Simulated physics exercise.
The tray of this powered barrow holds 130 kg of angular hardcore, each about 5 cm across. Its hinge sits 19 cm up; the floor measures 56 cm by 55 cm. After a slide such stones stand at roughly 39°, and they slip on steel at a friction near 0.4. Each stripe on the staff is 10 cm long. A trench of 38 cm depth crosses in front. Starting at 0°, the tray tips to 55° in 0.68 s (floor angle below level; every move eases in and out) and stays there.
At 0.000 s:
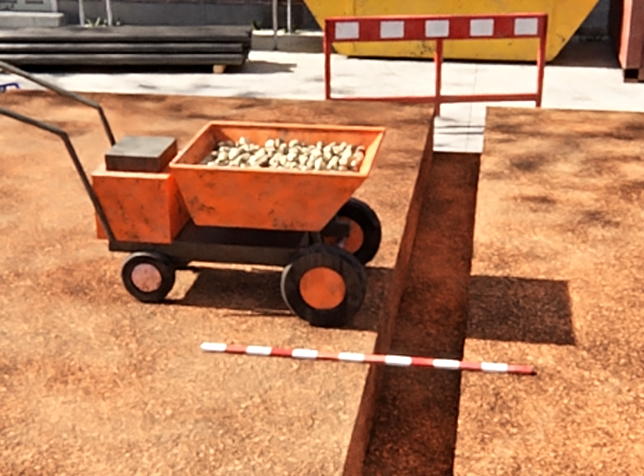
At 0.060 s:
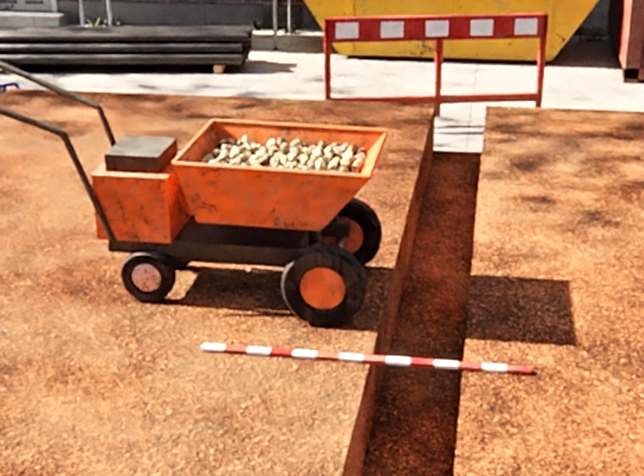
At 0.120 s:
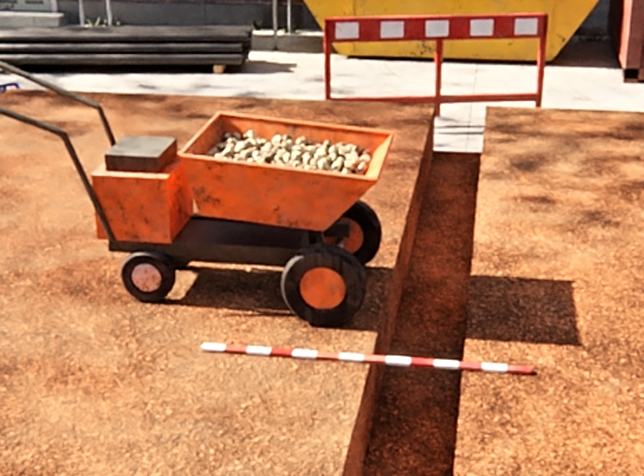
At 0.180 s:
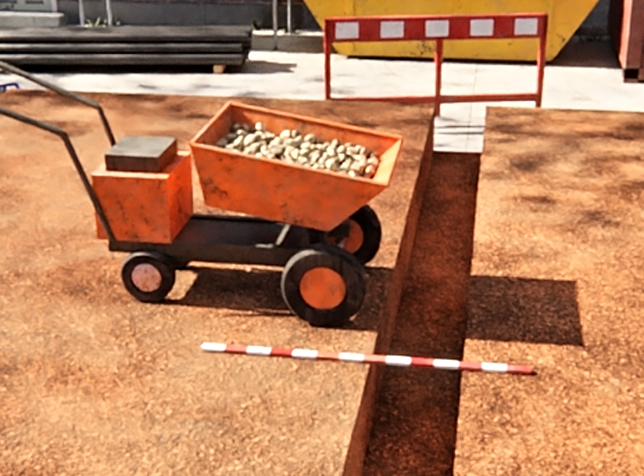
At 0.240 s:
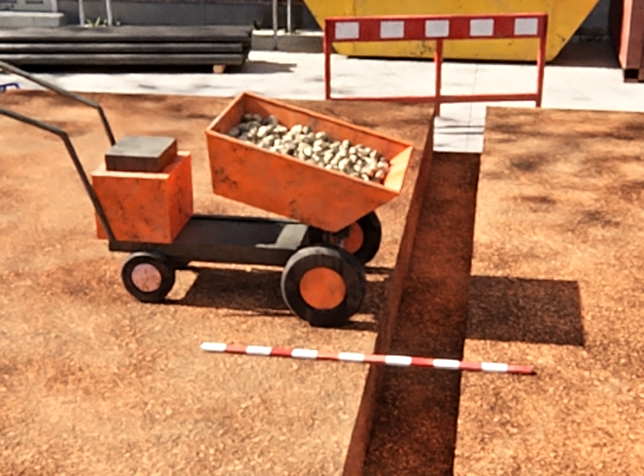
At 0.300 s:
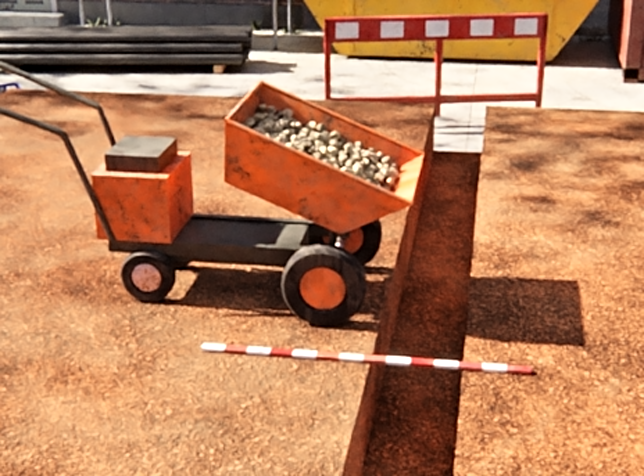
The orange tray of a powered barrow, heaped with pale grey stones, tilts forward on rust-brown gravelly ground, seen from slightly above and to the side. The barrow stands at left on black wheels beside a narrow trench, with a red-and-white staff in front and a striped barrier and yellow container behind. The tray's rear rises steadily rightward off the dark chassis while the wheels and camera stay still.
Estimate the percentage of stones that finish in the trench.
About 5 per cent.
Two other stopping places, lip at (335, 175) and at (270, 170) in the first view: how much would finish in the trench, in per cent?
First some 20, then 25 per cent.
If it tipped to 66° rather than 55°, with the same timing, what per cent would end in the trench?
It would be near 20 per cent.
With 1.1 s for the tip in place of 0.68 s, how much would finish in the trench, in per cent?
Then about 5 per cent.
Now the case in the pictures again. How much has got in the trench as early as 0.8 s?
About 0 per cent by then.
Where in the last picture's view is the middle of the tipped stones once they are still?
Around (502, 303).
After 0.5 s the floor is at 46°; 100 % in the tray; the foremost stones are at (421, 215).
After 0.8 s the floor is at 55°; 98 % in the tray, 2 % in the trench; the foremost stones are at (471, 241).
After 1.1 s the floor is at 55°; 79 % in the tray, 3 % in the trench, 18 % past the trench; the foremost stones are at (557, 318).
After 3.1 s the floor is at 55°; 71 % in the tray, 5 % in the trench, 24 % past the trench; the foremost stones are at (603, 318).
